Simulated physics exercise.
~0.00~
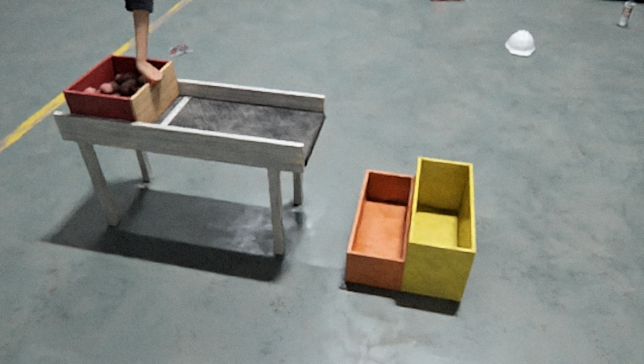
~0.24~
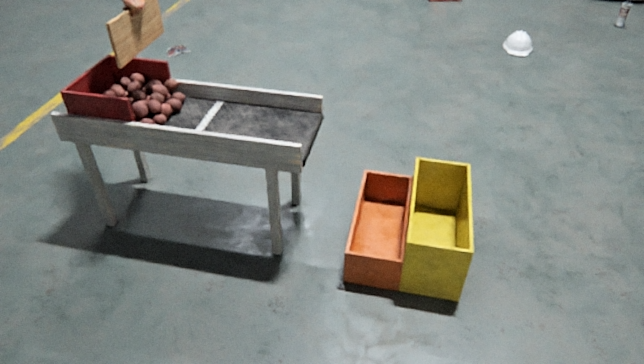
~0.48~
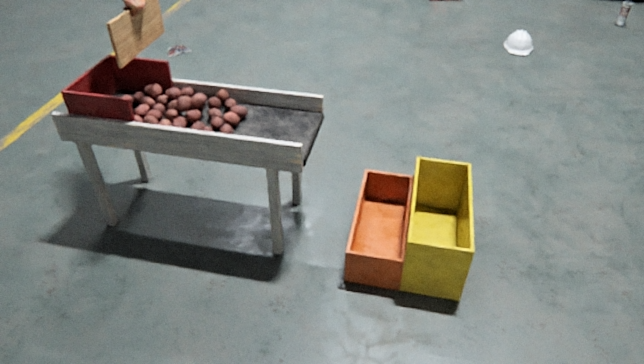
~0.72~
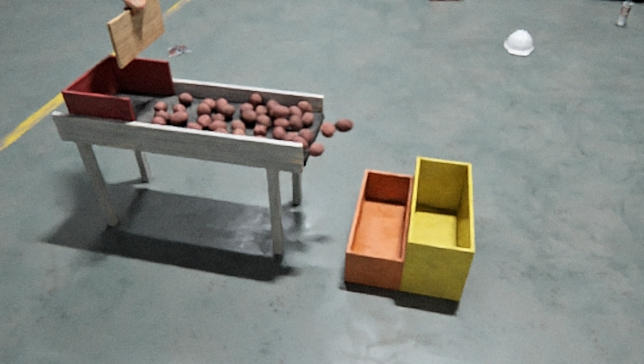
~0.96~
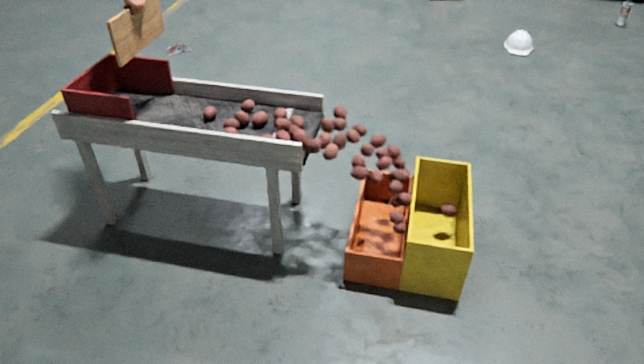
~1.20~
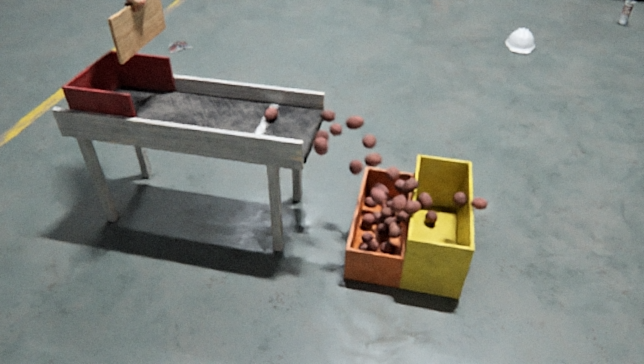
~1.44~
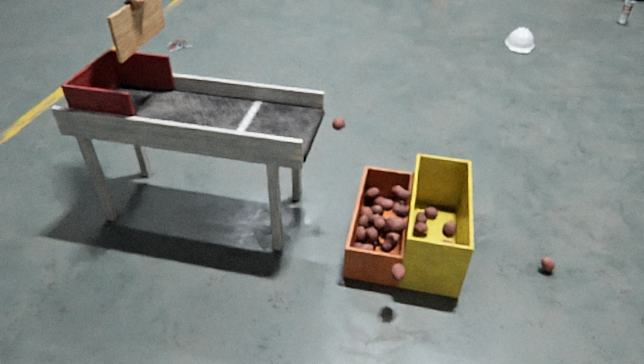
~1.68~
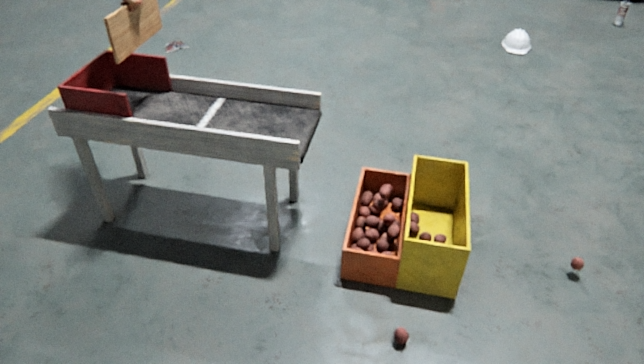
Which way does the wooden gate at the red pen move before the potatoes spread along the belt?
The wooden gate moves up, and it stays raised above the belt while the potatoes travel away.
